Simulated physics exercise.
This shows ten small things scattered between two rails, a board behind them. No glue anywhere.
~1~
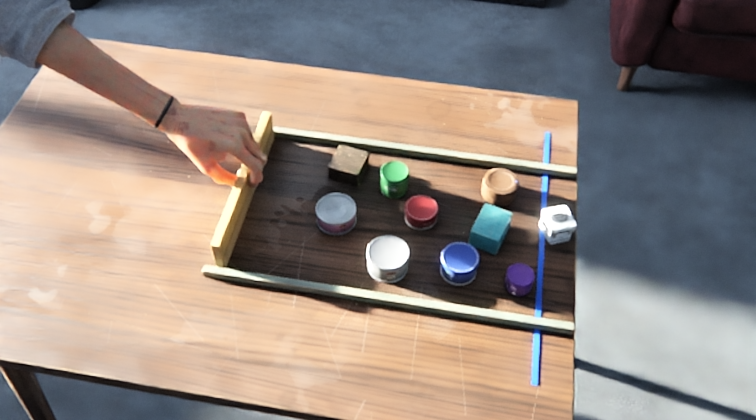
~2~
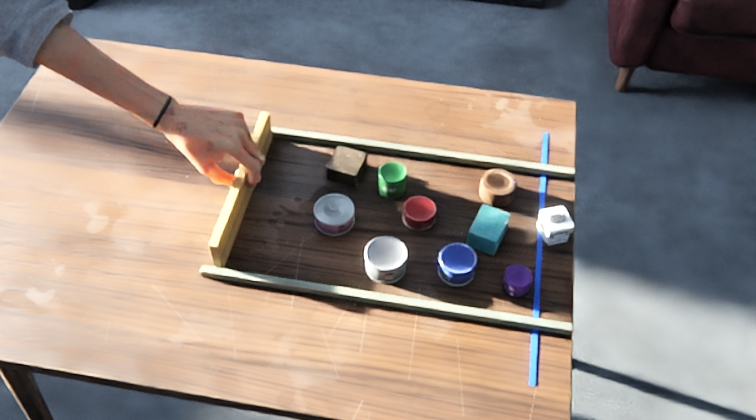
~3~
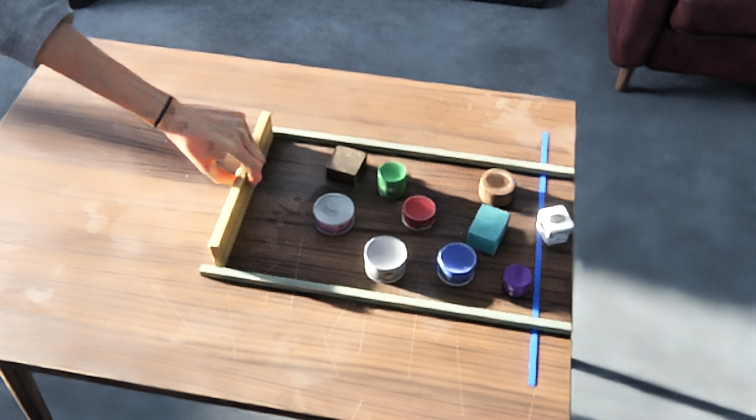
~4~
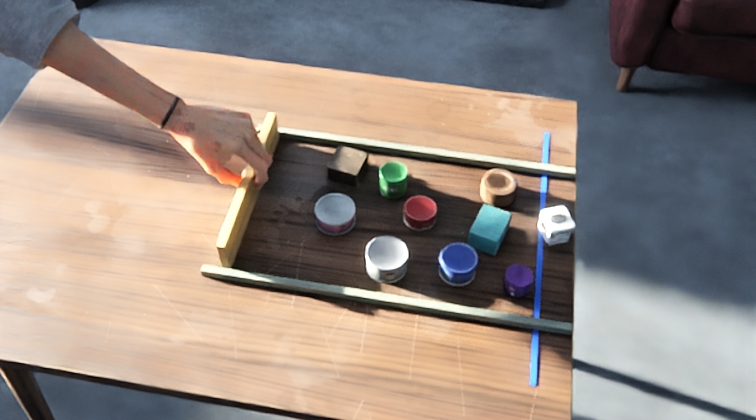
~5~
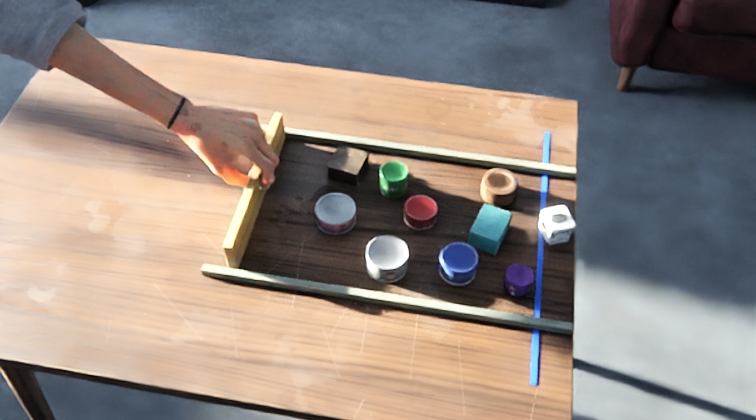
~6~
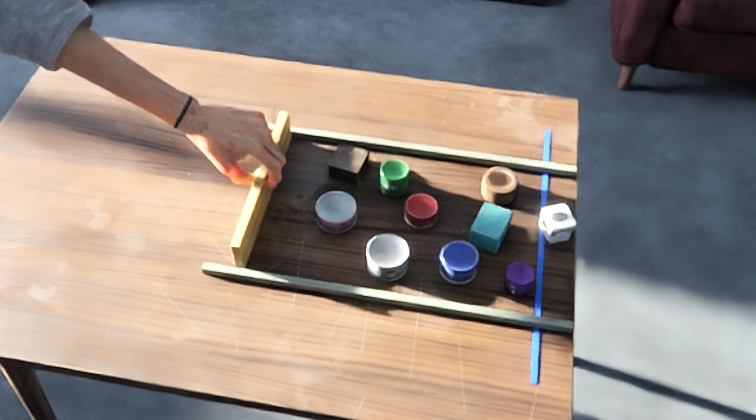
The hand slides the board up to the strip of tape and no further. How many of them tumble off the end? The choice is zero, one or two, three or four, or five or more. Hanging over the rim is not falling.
The number that fall off is five or more.
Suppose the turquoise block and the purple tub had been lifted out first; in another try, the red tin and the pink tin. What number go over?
It would be 4 and 4.
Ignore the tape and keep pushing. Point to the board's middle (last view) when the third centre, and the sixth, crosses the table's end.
Near (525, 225) and (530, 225).
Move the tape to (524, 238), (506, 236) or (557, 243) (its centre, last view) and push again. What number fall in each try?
Down on the floor: 1, 1 and 6.
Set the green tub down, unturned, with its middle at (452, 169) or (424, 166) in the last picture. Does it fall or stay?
Place by place, it falls; comes down.
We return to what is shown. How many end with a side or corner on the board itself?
That makes 4.
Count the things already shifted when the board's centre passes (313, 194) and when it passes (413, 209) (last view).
The counts are 0 and 6.
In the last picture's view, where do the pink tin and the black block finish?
About (562, 253), and the other about (562, 193).
Soon after, none off yet; white case at rest near (556, 224); purple tub at rest near (519, 279); brown lid at rest near (500, 186).
Then, none off yet; white case at rest near (556, 224); purple tub moved a little near (530, 281); brown lid moved about its own width near (529, 187).
At rest, the number that fall off is five or more; fallen, green tub, blue pot, turquoise block, brown lid, purple tub and white case.
